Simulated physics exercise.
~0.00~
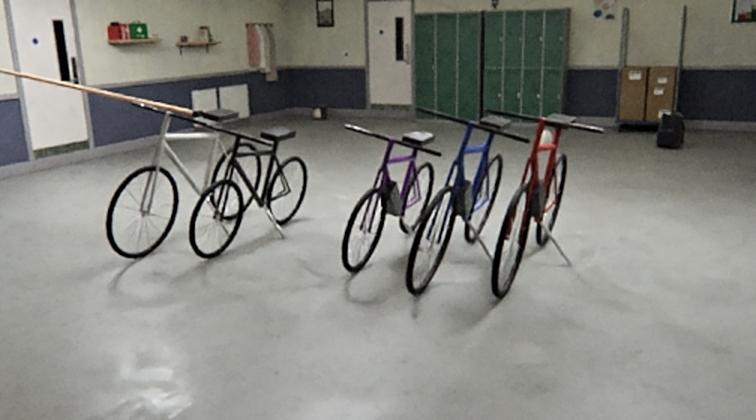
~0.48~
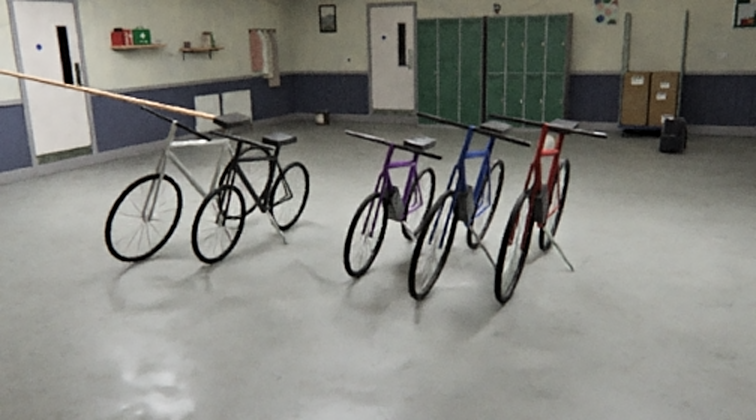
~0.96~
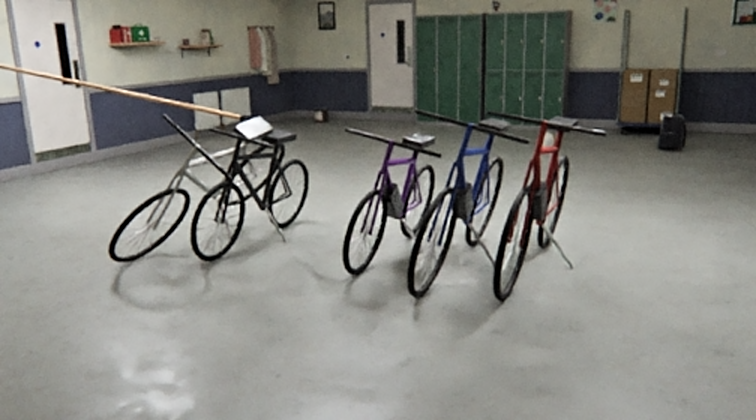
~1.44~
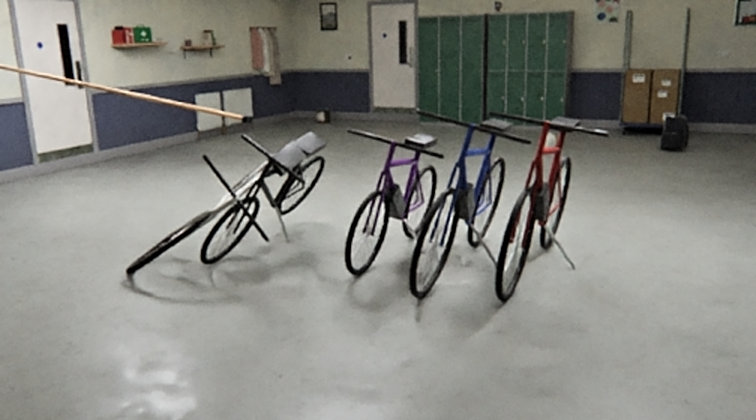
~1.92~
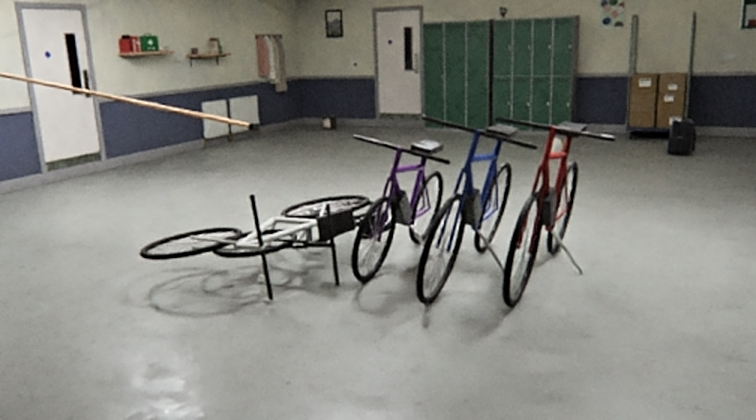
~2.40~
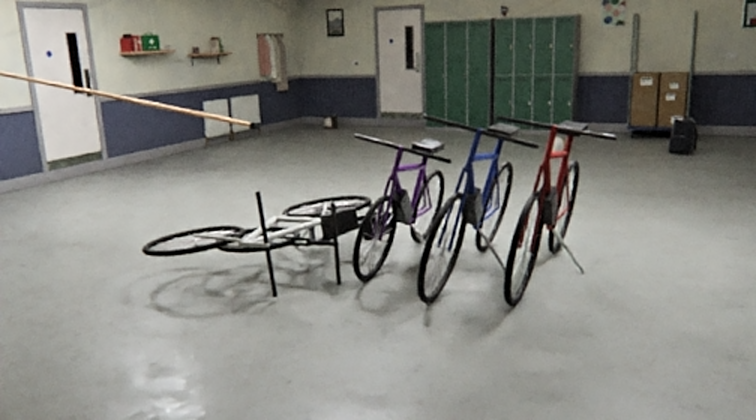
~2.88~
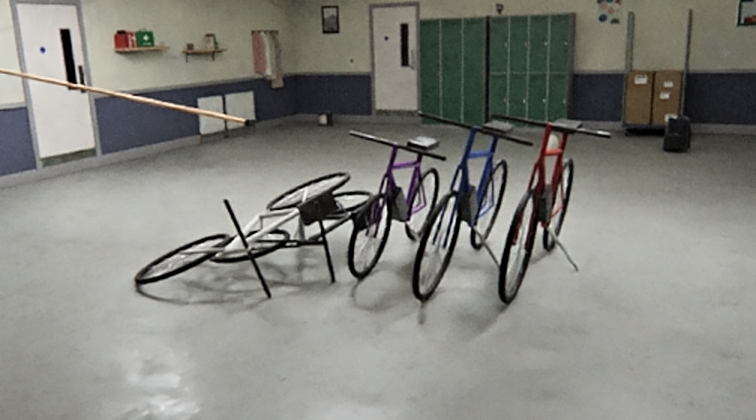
A pole tips the silver bicycle into the black one, and both fall, leaving three standing.
